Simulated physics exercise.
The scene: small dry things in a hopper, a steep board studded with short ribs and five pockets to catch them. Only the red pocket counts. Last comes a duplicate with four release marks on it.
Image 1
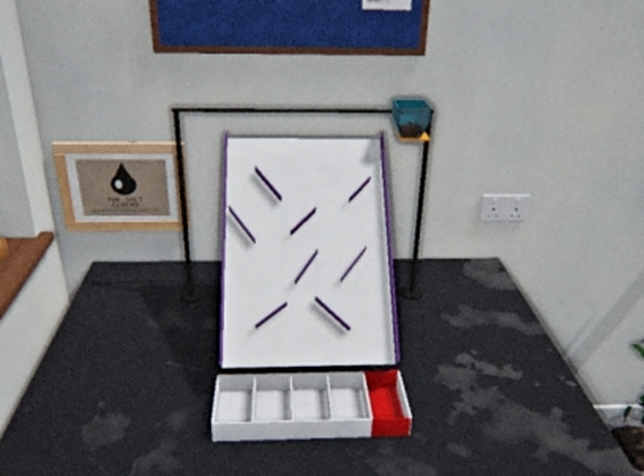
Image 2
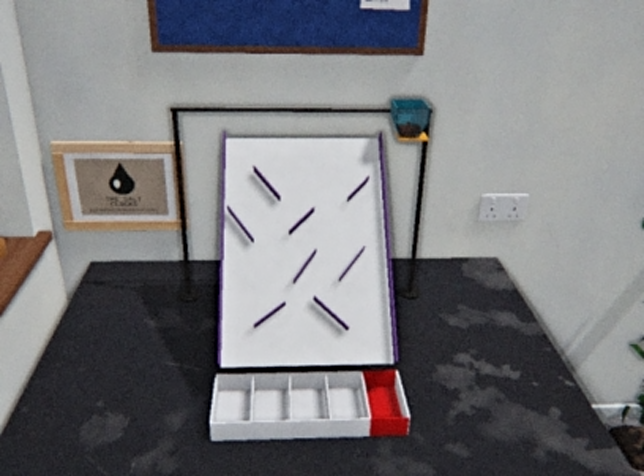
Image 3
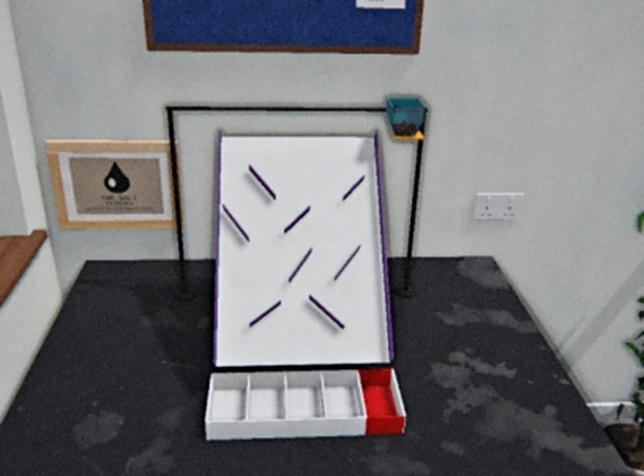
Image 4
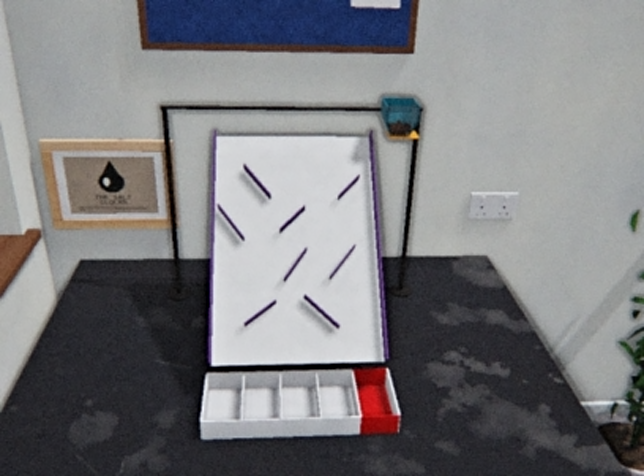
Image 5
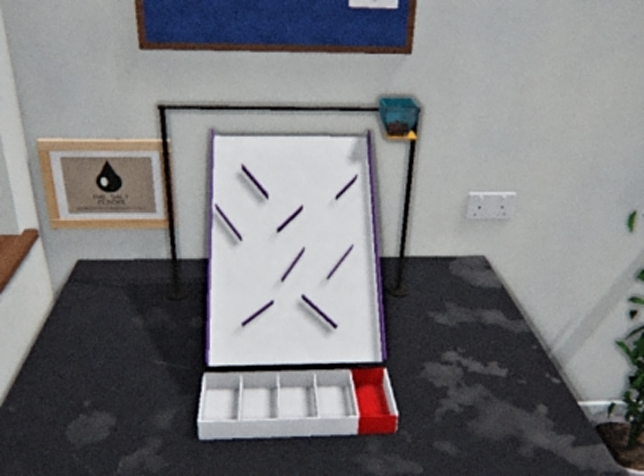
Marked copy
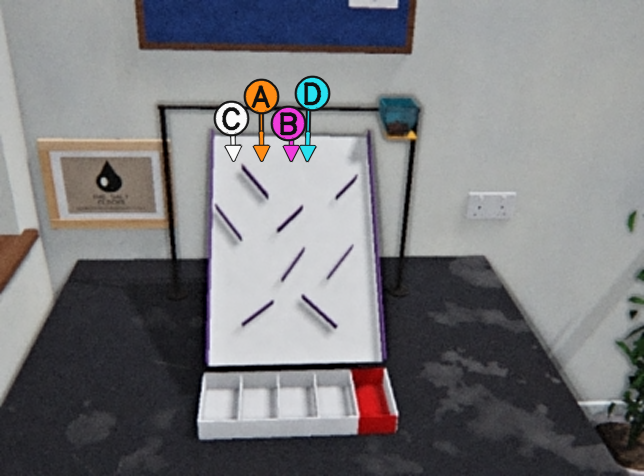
A white ribbed board standing above five pockets, one red, with a closed hopper at upper right, as the view drifts slightly.
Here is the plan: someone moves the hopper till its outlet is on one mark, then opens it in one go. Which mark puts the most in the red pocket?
Mark D does it best.
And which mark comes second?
It is B.
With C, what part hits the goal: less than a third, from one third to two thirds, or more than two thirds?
Mark C gives less than a third.
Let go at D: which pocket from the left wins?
It is the fifth one.
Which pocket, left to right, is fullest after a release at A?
It is the first one.
On the marked copy, mark A meets the board at (261, 155); mark B meets the board at (291, 155); mark C meets the board at (233, 155); mark D meets the board at (307, 155).
Choosing A, none in the red pocket, nearly all in other pockets.
Choosing B, about a quarter in the red pocket, most in other pockets.
Choosing C, a stray few in the red pocket, most in other pockets, a small part held on the board, a stray few outside the box.
Choosing D, about half in the red pocket, about a third in other pockets, a stray few outside the box.
